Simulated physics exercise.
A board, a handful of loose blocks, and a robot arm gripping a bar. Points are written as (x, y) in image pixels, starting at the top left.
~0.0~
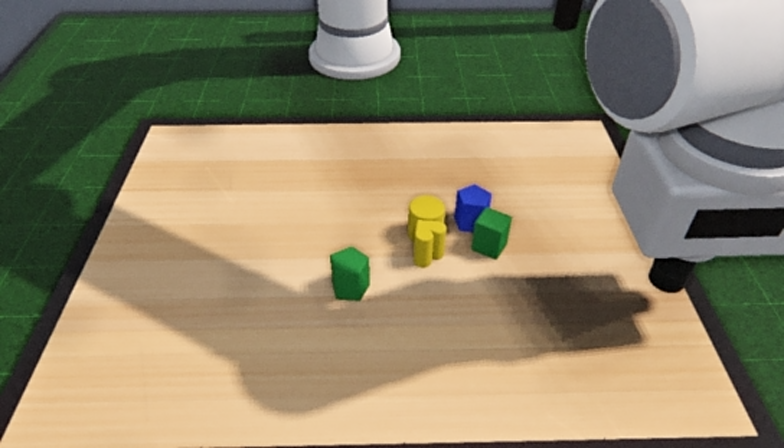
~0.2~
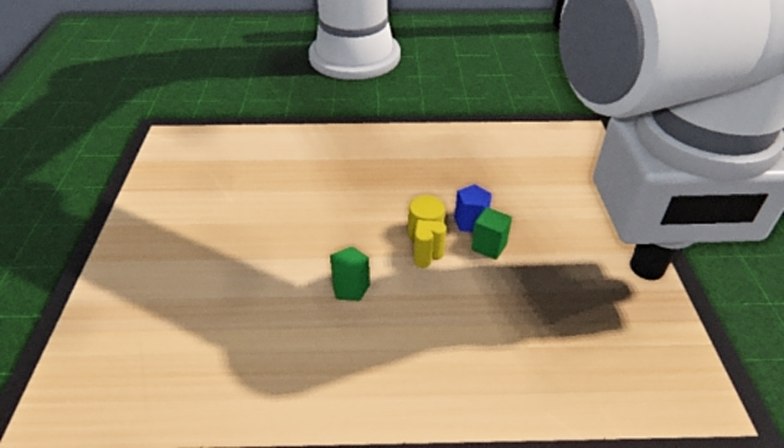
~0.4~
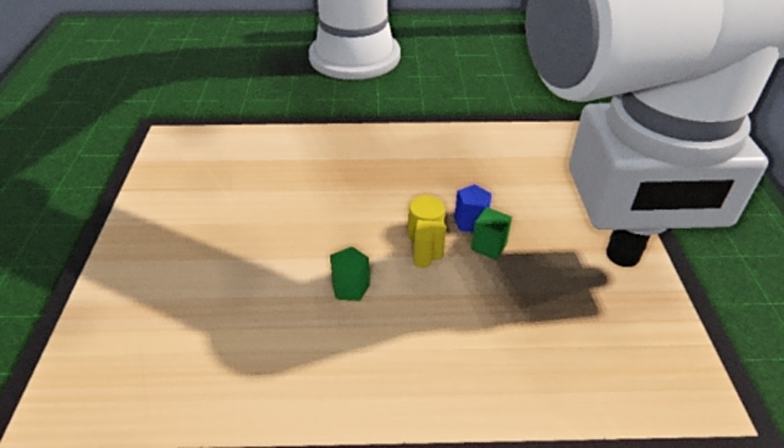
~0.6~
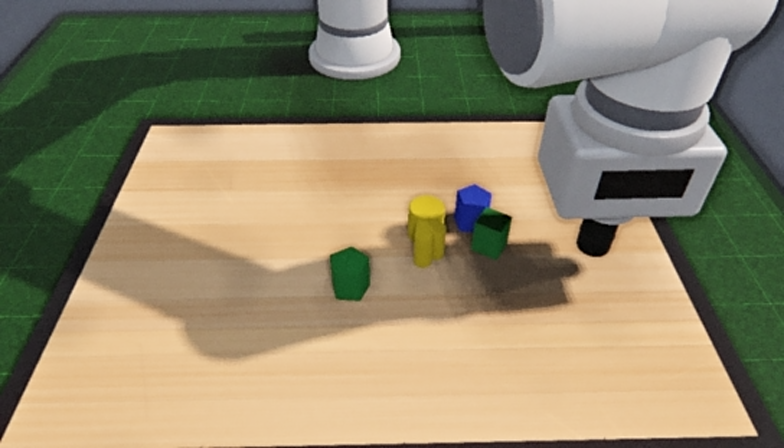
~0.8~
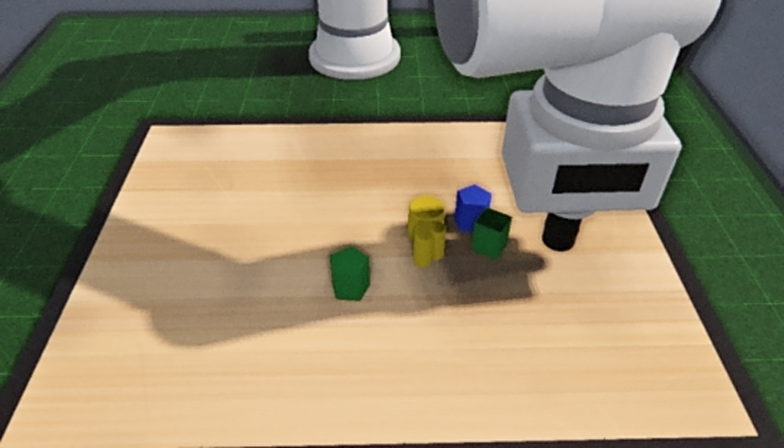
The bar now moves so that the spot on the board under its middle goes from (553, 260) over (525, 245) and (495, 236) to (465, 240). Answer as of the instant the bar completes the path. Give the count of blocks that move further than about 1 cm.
It moves three or more blocks.
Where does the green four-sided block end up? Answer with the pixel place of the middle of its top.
So, by the moment the path ends, you'll find the top centre of the green four-sided block at (446, 226).
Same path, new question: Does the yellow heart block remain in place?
Going by the path, no.
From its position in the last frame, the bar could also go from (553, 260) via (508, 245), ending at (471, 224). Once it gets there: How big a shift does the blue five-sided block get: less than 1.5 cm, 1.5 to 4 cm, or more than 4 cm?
Displaced 1.5 to 4 cm.
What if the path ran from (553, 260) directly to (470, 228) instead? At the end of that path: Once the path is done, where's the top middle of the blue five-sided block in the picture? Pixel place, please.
Located at (457, 182).
The first path, step by step. Halfway along, bar (514, 220); green four-sided block (485, 218), turned 25° anticlockwise.
At the end, bar (467, 222); yellow round block unmoved; yellow heart block (413, 234); blue five-sided block (457, 192), turned 65° clockwise; green four-sided block (446, 226), turned 70° anticlockwise.
